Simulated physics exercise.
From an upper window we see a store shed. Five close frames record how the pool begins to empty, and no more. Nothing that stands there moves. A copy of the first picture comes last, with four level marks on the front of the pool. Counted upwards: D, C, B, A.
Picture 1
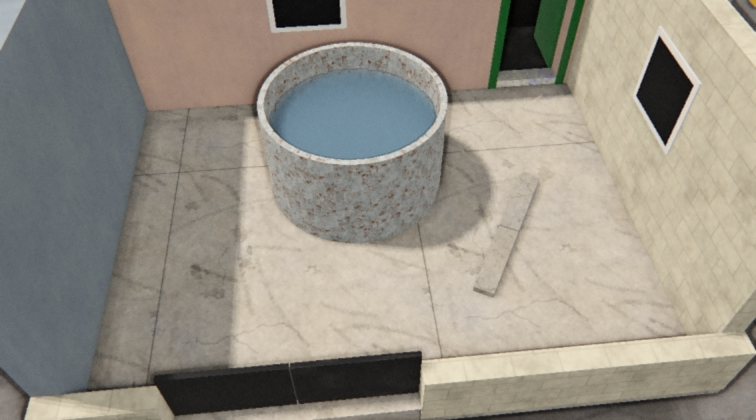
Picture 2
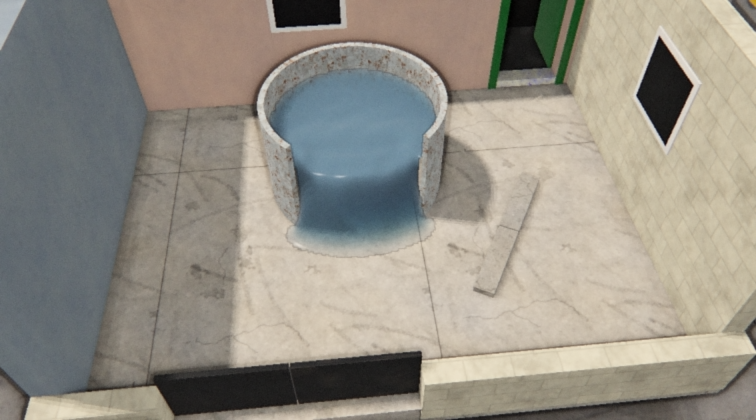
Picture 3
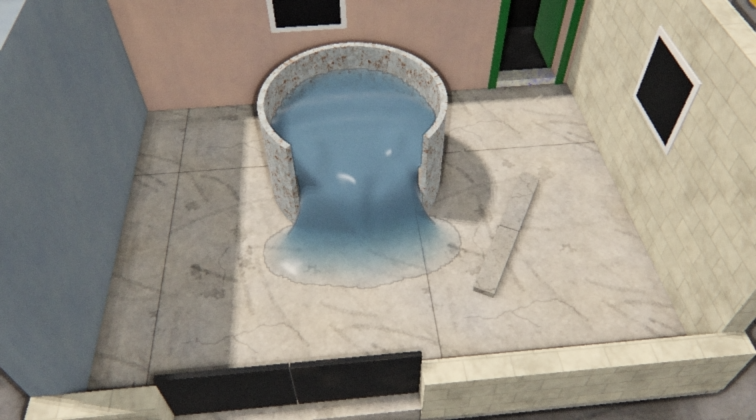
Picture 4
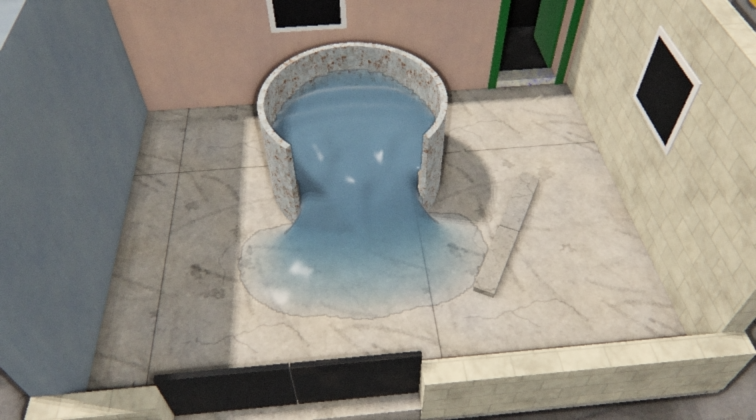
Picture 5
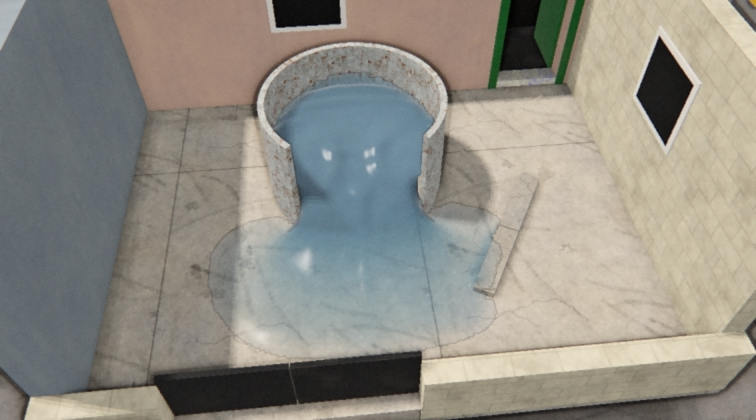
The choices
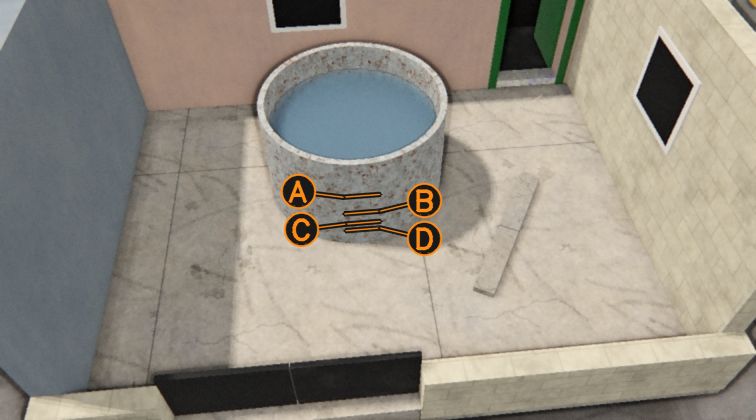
In a walled yard with a green doorway, a round stone pool sat full and still, then its front side was suddenly open and water poured out, spreading across the pale floor around a low slab.
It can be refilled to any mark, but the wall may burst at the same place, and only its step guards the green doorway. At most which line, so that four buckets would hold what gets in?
It is B.
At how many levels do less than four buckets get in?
Three of the four.
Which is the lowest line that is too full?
That would be A.
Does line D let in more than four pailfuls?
No, that is safe.
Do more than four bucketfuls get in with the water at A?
Yes, that goes wrong.
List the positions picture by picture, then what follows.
Water in the pool at rest, its middle at (354, 120); foot of the green doorway at (525, 85); shut gate at (291, 370), in the first frame.
In the second frame, 2 % of the ground under water, visible out to (292, 232).
In the third frame, 6 % of the ground under water, visible out to (271, 253).
In the fourth frame, 11 % of the ground under water, visible out to (476, 270).
In the fifth frame, 19 % of the ground under water, visible out to (221, 300).
In orange, A at (361, 195); B at (362, 212); C at (362, 222); D at (363, 229); from the bottom up D, C, B, A.
With A, about 11 bucketfuls get in.
With B, a splash gets over, under a bucket.
With C, nothing gets over.
With D, nothing gets over.
